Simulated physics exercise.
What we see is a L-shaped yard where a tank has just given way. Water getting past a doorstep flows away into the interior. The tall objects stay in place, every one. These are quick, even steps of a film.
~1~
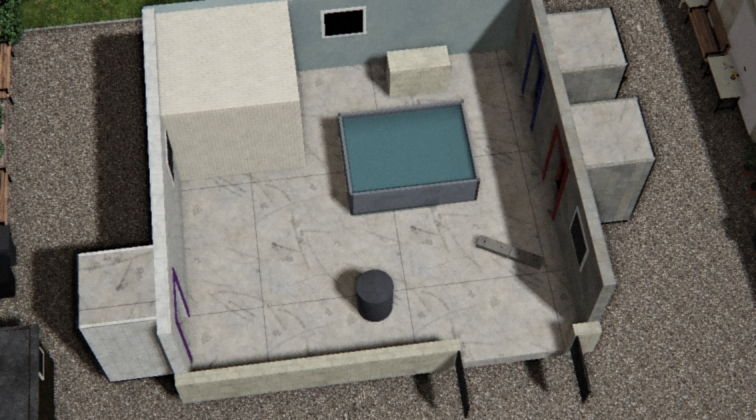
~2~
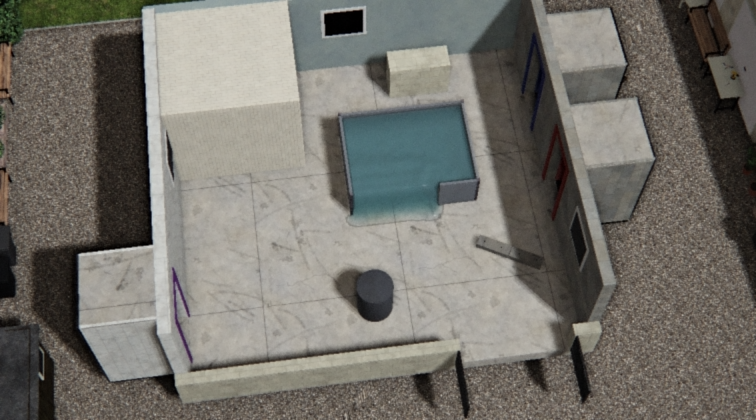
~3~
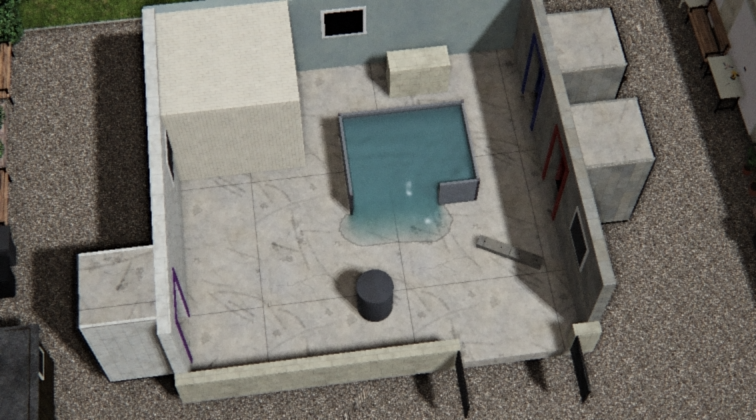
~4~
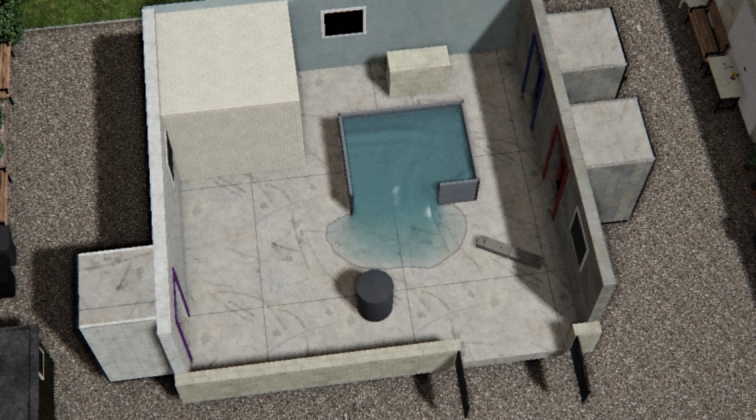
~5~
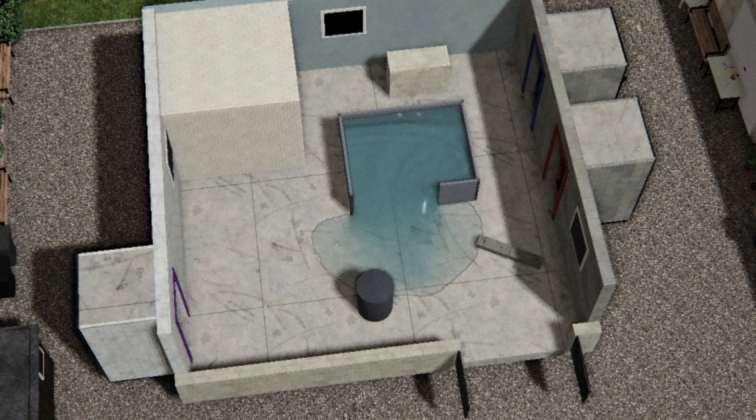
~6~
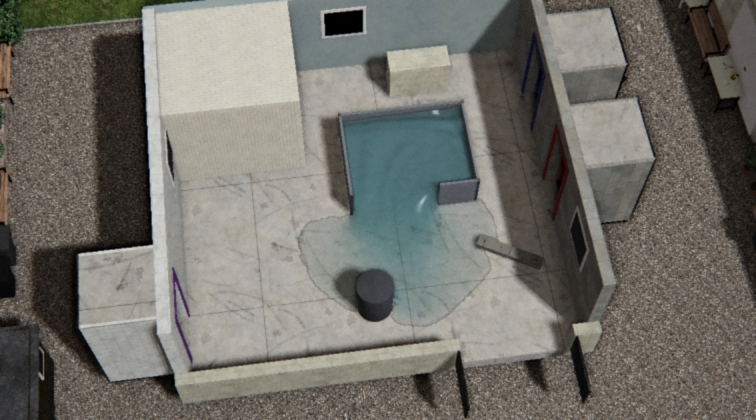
A large tank of blue-green water in a walled yard opened along its front side, and the water poured out across the pale tiled floor, spreading wider until it surrounded a dark round barrel.
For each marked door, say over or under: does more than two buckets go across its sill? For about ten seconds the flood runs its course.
One by one: The red door respects the limit, the purple door breaks the limit, the blue door respects the limit.
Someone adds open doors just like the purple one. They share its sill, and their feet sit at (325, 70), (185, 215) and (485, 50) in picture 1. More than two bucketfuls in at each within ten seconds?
Result per door - within the limit; past the limit; within the limit.
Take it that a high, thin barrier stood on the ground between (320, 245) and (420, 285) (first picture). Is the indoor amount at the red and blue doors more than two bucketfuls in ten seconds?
First the red door, which gives way; then the blue door, which resists.
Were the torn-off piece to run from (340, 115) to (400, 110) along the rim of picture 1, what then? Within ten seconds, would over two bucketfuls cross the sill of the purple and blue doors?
Result - purple door overshoots, blue door overshoots.
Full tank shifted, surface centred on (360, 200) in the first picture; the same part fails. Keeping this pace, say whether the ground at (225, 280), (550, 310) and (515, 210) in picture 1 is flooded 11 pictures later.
I'd say still dry for the first, swamped for the second and still dry for the third.
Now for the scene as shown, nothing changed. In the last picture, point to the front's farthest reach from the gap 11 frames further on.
Somewhere about (193, 385).
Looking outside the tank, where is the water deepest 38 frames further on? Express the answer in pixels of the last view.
At about (181, 184).
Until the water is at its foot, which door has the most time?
It would be the one in blue.
A moment on, water covers 30 % of the floor; the red door not reached, the purple door not reached, the blue door not reached.
Next, water covers 40 % of the floor; the red door not reached, the purple door not reached, the blue door not reached.
Then, water covers 45 % of the floor; the red door wet at the sill, nothing in, the purple door far over two buckets in, the blue door not reached.
Later, water covers 65 % of the floor; the red door wet at the sill, nothing in, the purple door far over two buckets in, the blue door not reached.
In the end, water covers 80 % of the floor; the red door wet at the sill, nothing in, the purple door far over two buckets in, the blue door wet at the sill, nothing in.
